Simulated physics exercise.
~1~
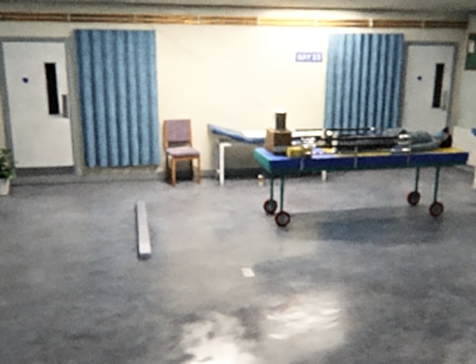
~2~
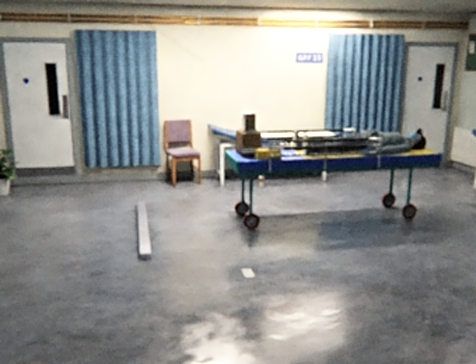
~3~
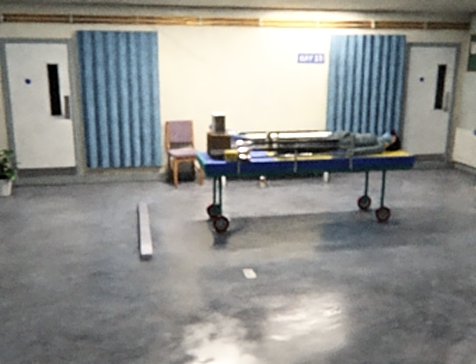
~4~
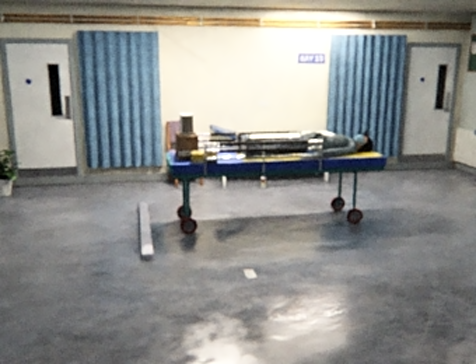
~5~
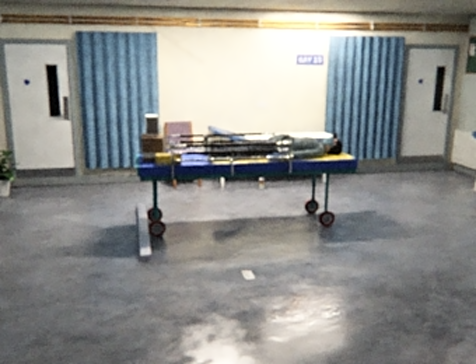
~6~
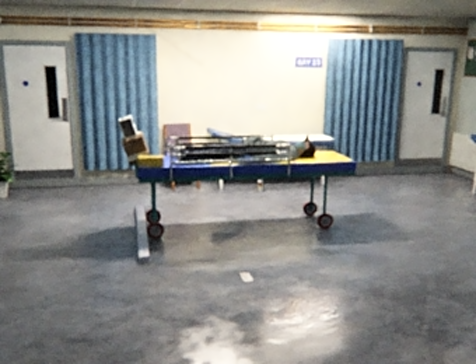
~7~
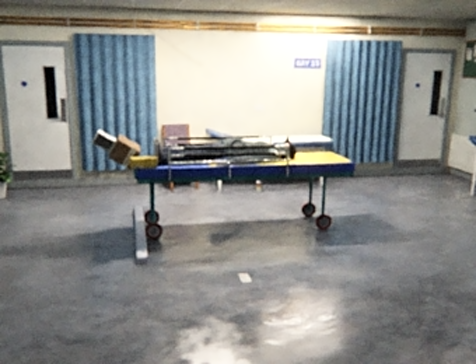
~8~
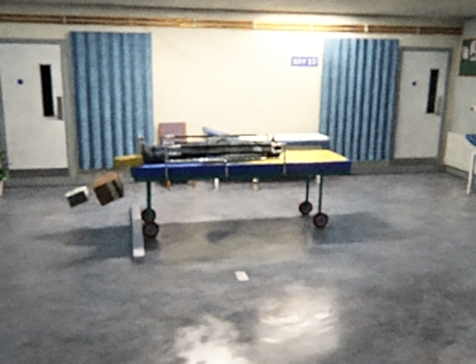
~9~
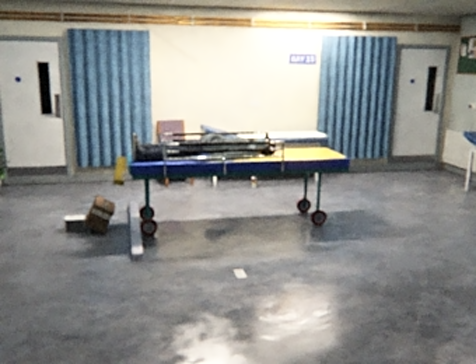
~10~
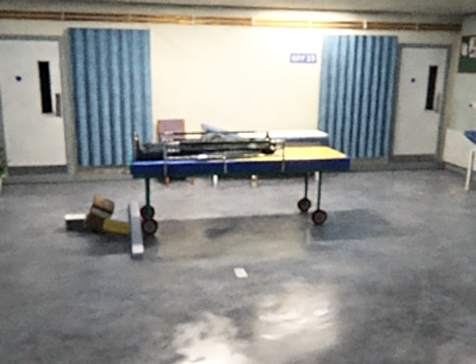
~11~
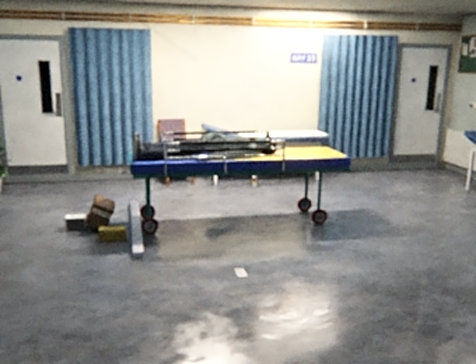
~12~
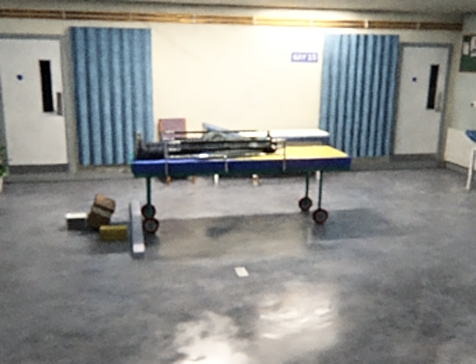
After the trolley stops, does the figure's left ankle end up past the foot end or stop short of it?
The left ankle stops short of the foot end. The figure slides left but comes to rest with that ankle still over the trolley top.
